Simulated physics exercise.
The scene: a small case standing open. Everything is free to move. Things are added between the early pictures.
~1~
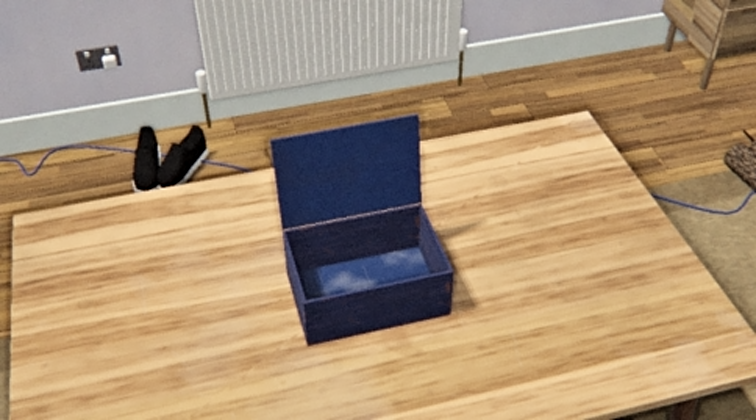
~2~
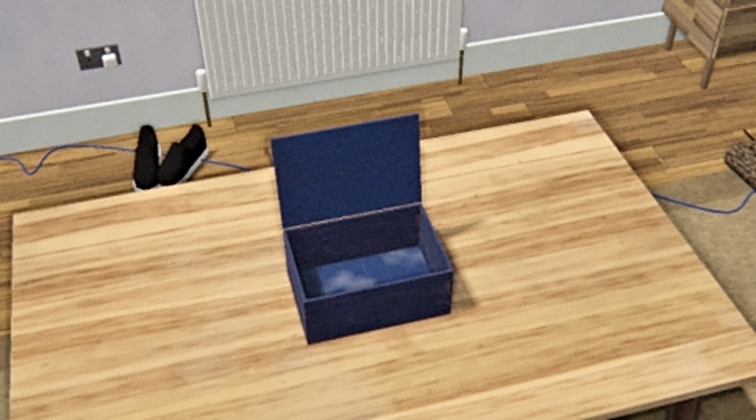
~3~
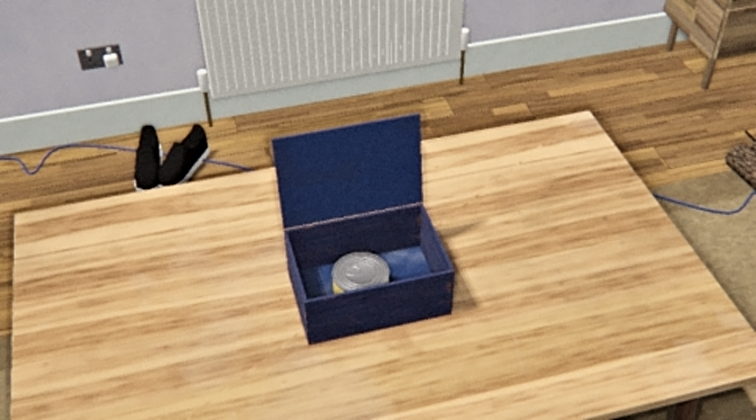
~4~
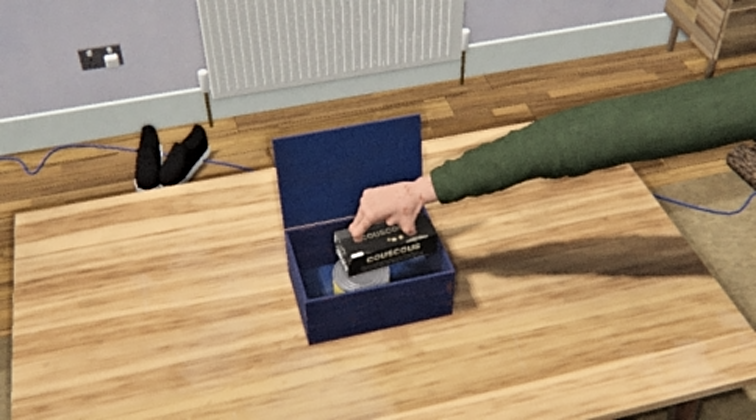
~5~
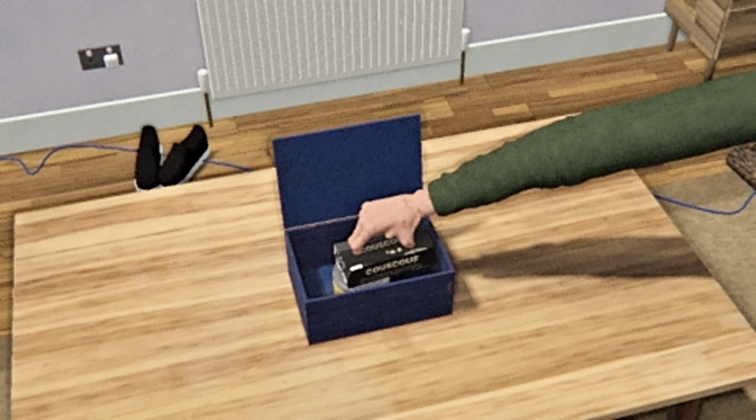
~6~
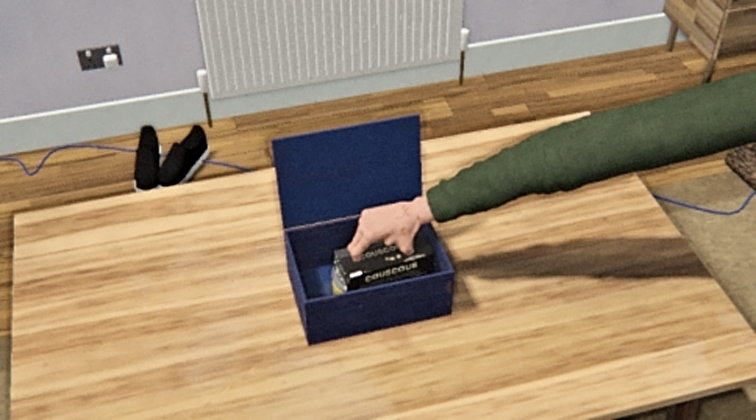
A round tin appeared inside the open blue box on the wooden table, then a hand in a green sleeve lowered a black couscous carton into the box, still gripping it.
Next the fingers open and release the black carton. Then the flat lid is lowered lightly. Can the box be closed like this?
The lid shuts flat.
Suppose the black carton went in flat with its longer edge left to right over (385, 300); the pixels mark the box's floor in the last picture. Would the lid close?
Then it shuts flat.
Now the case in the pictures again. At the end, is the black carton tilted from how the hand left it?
The black carton stays as placed.
Then, 1.40 s later than the last frame, lid 72° above the rim.
Then, 1.90 s later than the last frame, lid 35° above the rim.
When it is over, lid shut; both as before. End places, in pixels of the last picture, black carton near (384, 262).
